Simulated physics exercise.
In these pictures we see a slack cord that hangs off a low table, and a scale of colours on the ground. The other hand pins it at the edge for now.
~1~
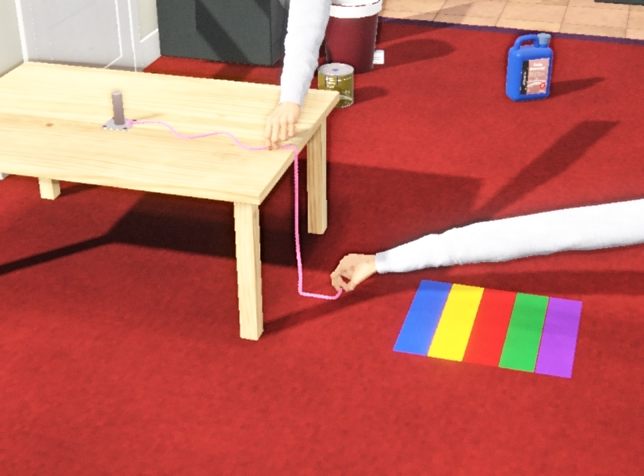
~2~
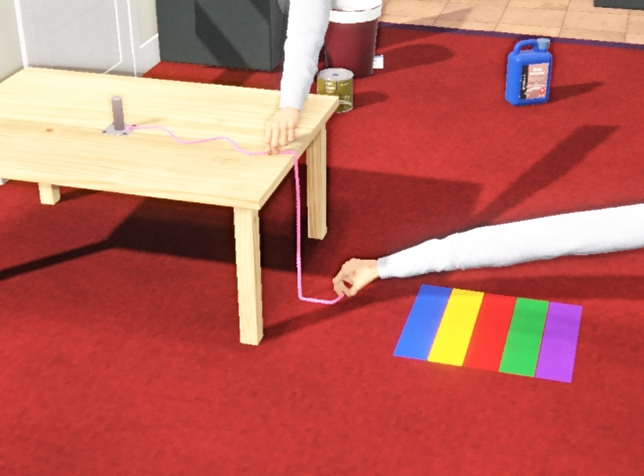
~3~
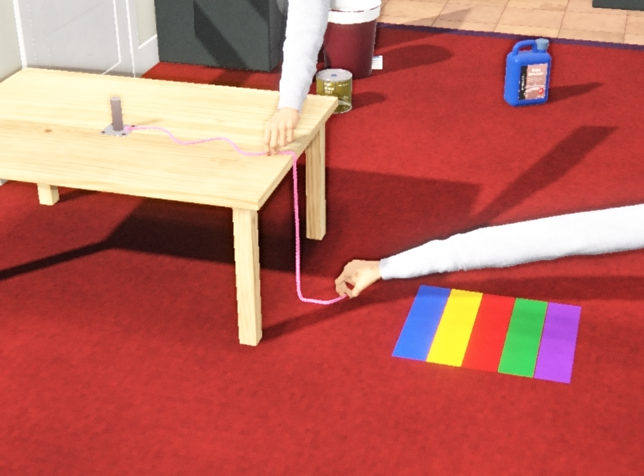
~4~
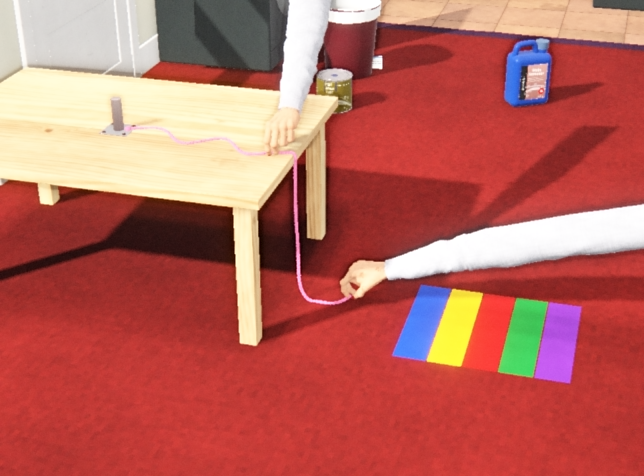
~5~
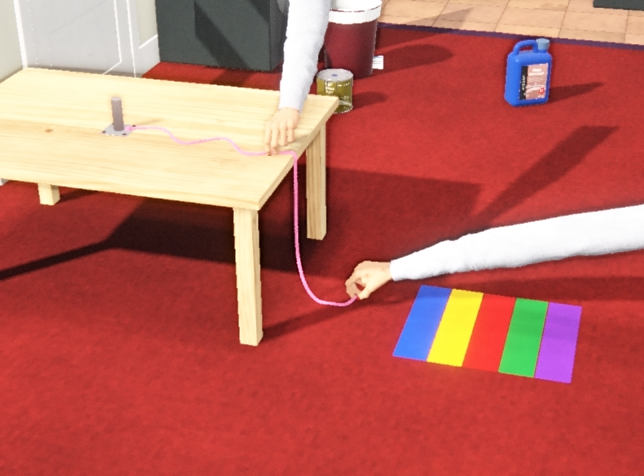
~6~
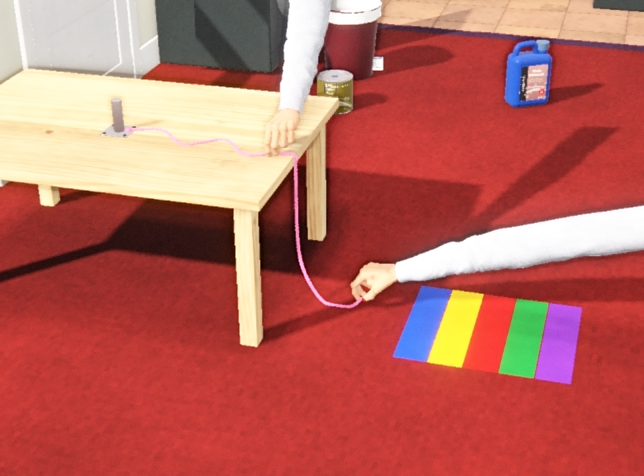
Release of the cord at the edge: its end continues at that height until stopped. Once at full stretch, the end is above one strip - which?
The end stops over the red strip.
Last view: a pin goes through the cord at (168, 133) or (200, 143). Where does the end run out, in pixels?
Around (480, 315), then around (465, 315).
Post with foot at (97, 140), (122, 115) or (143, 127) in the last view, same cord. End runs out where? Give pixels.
The three places are (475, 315), (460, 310) and (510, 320), in that order.
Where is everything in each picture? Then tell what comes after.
The first picture shows end (341, 289); blue (415, 339); yellow (449, 344); red (484, 349); green (519, 355); purple (555, 360).
The second picture shows end (343, 294); cord through (159, 128) (198, 142) (243, 152) (296, 170) (298, 228) (300, 287).
The third picture shows end (346, 295).
The fourth picture shows end (350, 296); cord through (158, 128) (197, 142) (242, 152) (295, 170) (297, 229) (301, 288).
The fifth picture shows end (356, 296).
The sixth picture shows end (361, 298); cord through (159, 130) (197, 143) (243, 153) (296, 171) (297, 230) (313, 288).
A little later, end near (437, 309); over blue.
Next, end near (469, 313); over yellow.
When it is tight, end near (488, 316); over red. It gets as far as the red strip.
